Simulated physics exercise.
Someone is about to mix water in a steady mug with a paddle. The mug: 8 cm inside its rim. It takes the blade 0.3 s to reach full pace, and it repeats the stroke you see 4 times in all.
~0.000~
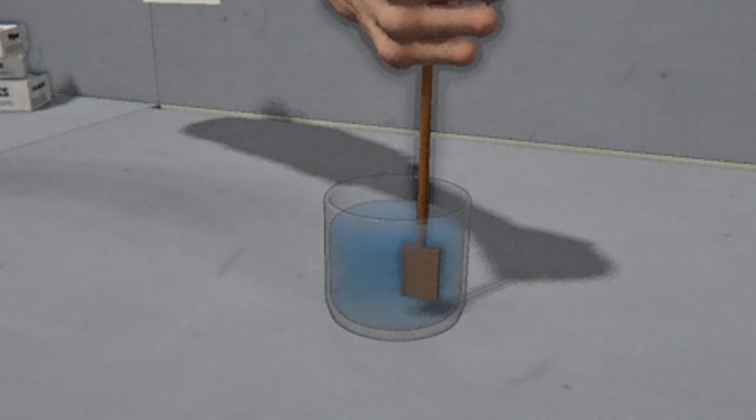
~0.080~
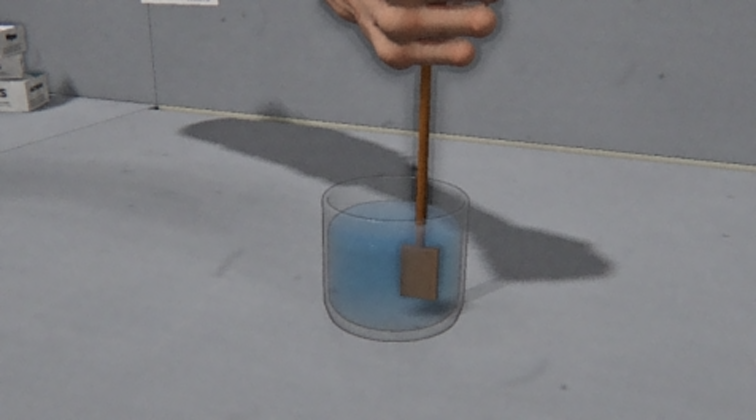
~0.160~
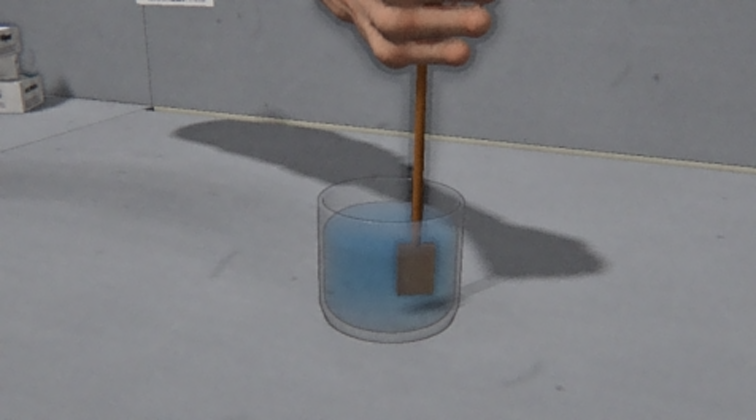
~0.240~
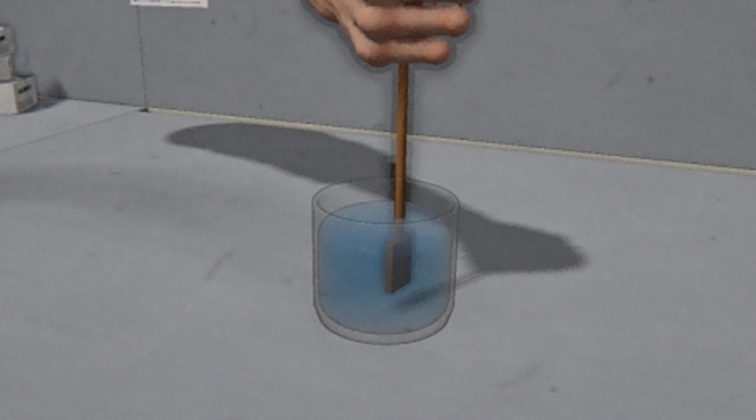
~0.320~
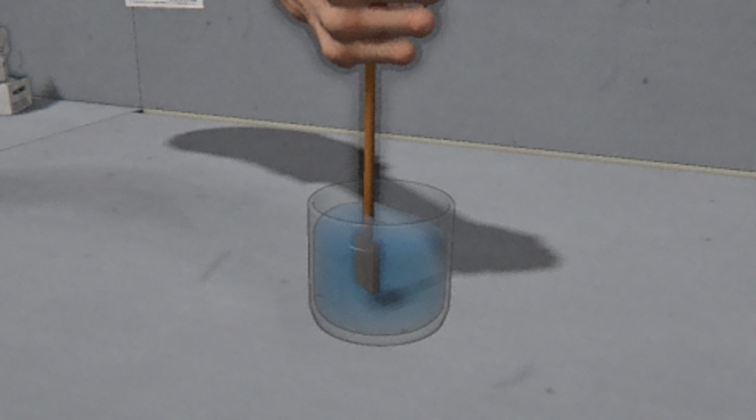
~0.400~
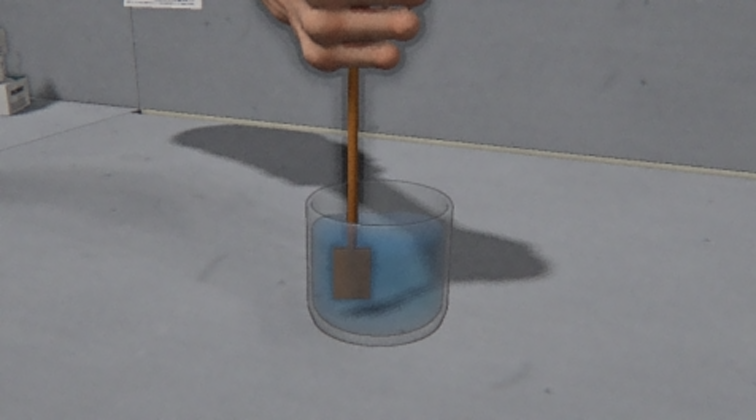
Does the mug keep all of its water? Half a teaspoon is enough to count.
Yes, pretty sure it never overtops.
Then, 0.83 s in, 0 ml is over the rim.
Then, 1.26 s in, 0 ml is over the rim.
Then, 1.69 s in, 0 ml is over the rim.
Then, 2.12 s in, 0 ml is over the rim.
Finally, 0 ml is over the rim.
